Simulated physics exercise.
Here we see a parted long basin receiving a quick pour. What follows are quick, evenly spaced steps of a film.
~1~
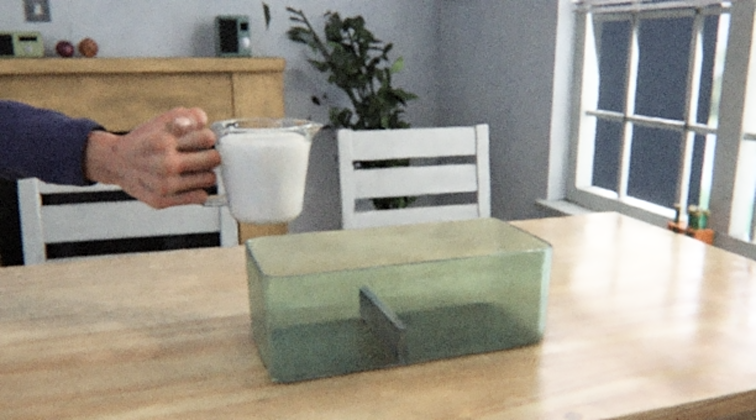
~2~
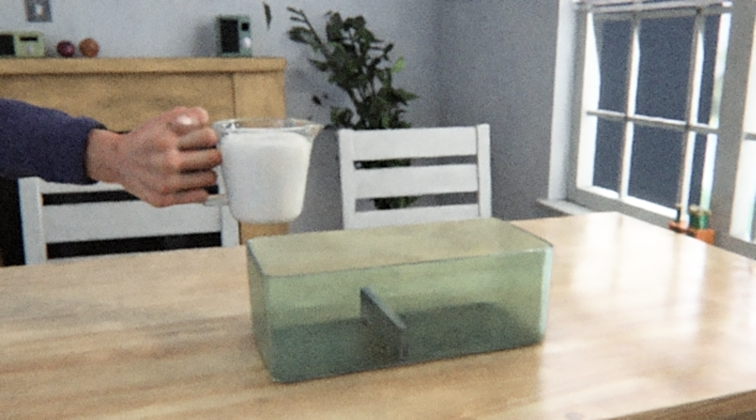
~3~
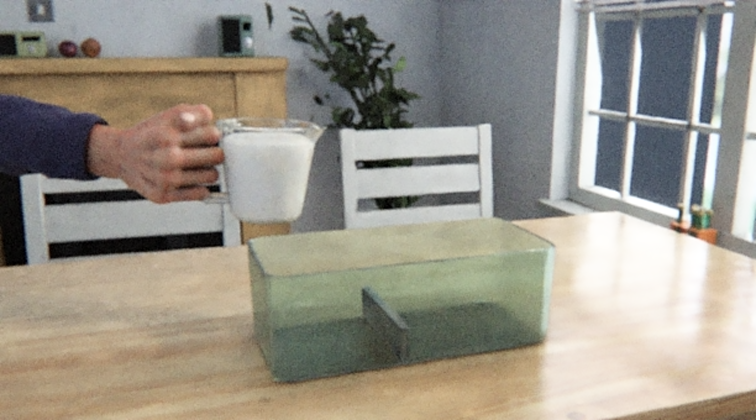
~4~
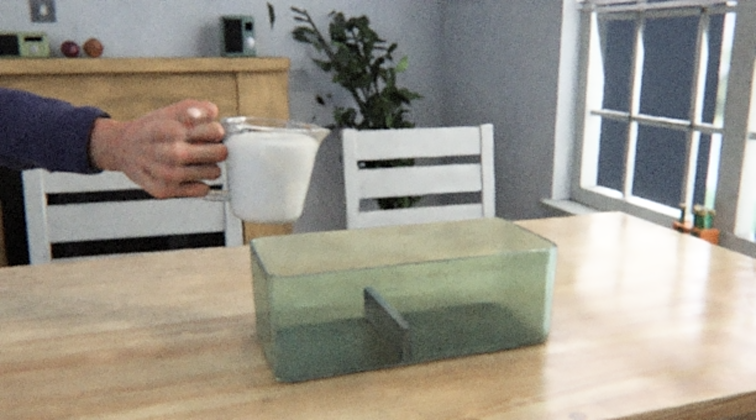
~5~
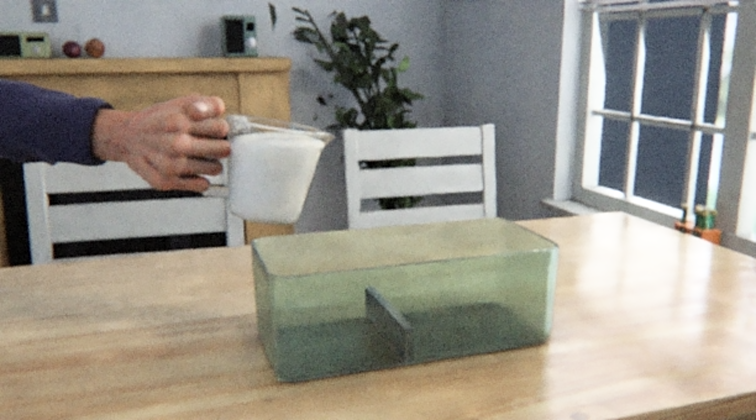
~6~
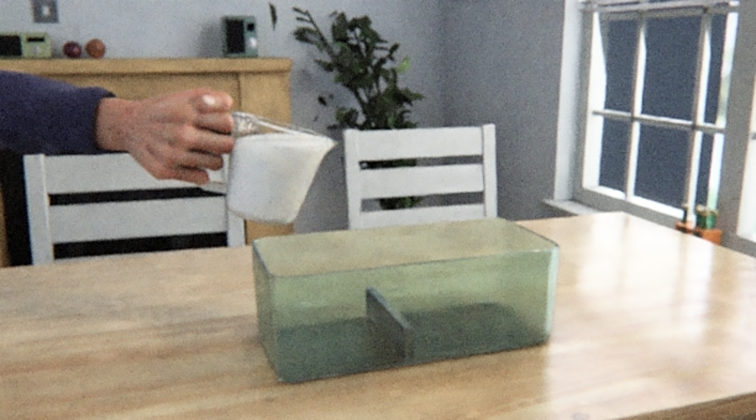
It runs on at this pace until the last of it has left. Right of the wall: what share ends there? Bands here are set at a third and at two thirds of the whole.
Well, the amount right of the wall falls short of a third.
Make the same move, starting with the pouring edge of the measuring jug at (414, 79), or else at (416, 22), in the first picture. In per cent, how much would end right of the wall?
First try: Near 95 percent; second try: Near 90 percent.
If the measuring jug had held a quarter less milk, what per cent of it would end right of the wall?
Roughly 5 %.
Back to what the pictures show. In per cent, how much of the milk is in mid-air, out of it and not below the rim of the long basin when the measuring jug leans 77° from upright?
Share out of both vessels: Approx. 20 %.
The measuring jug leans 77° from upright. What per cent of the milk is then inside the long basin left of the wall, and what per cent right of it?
Left 10, right 10.
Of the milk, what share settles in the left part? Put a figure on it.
Something like 75 per cent, roughly.
A moment on, the measuring jug is tipped on its side and 60 per cent is still to pour, 10 is left of the wall and 11 right of it.
Next, the measuring jug is tipped right over and 5 per cent is still to pour, 68 is left of the wall and 23 right of it.
Then the measuring jug is tipped right over and 0 per cent is still to pour, 74 is left of the wall and 25 right of it.
Later the measuring jug is tipped right over and 0 per cent is still to pour, 74 is left of the wall and 25 right of it.
Finally, 74 per cent lies left of the wall, 25 right of it and 1 outside.
